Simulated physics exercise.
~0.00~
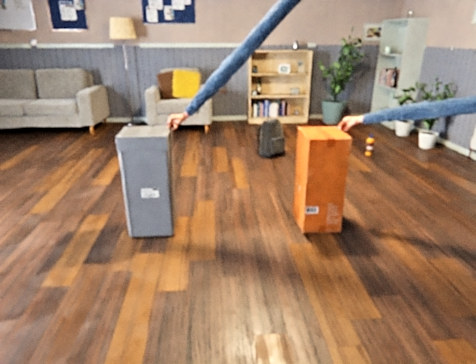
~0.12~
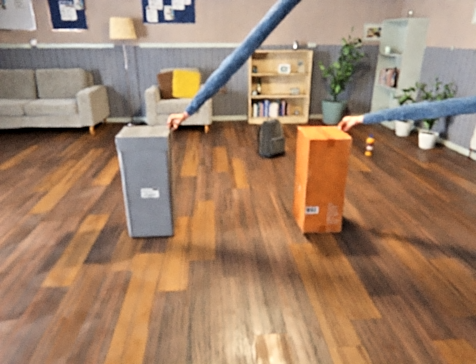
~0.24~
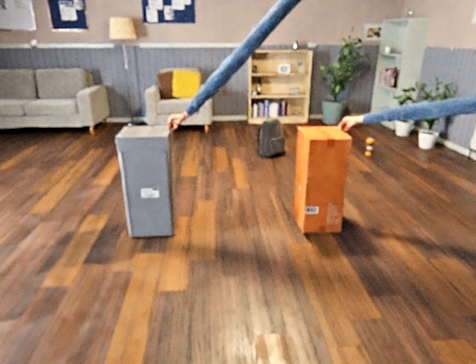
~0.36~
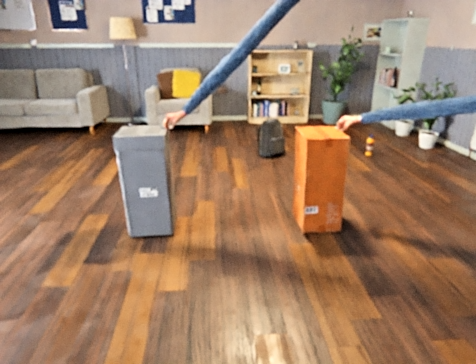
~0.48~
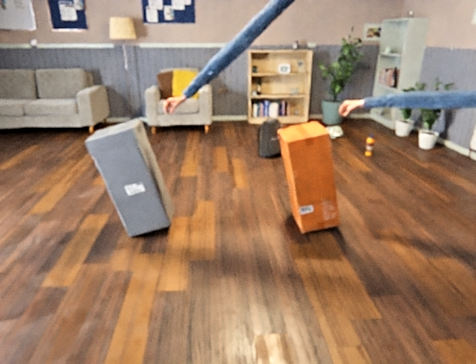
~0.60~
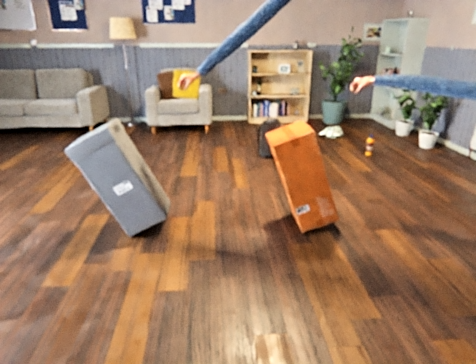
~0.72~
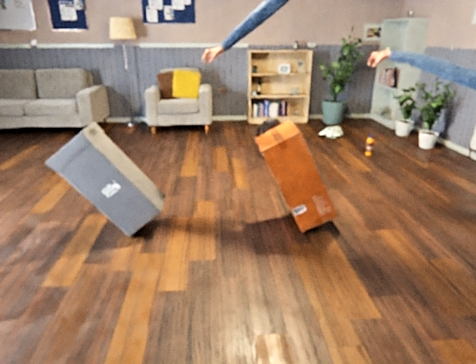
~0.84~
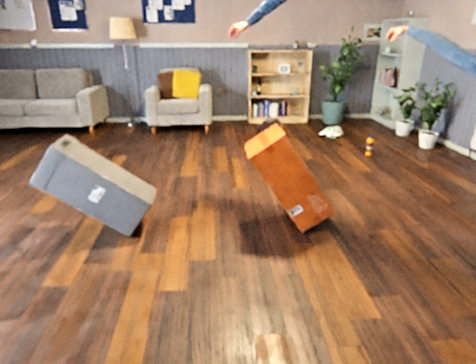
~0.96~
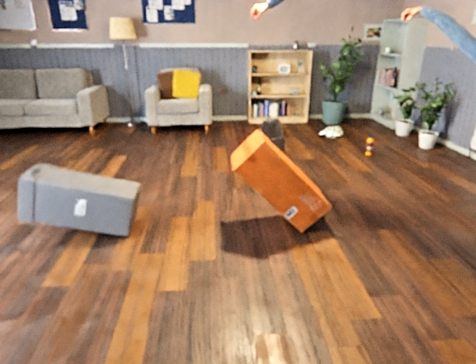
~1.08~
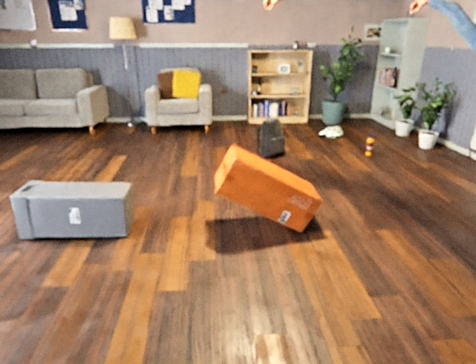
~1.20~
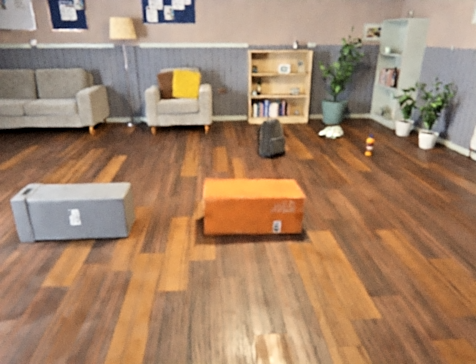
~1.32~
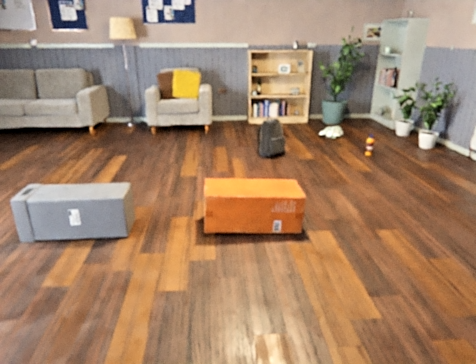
In a room with a wooden floor, two outstretched arms hold an upright grey container and an orange box, then let go and draw back as both tip left; the grey one lands on its side first, followed by the orange box, and both lie still.
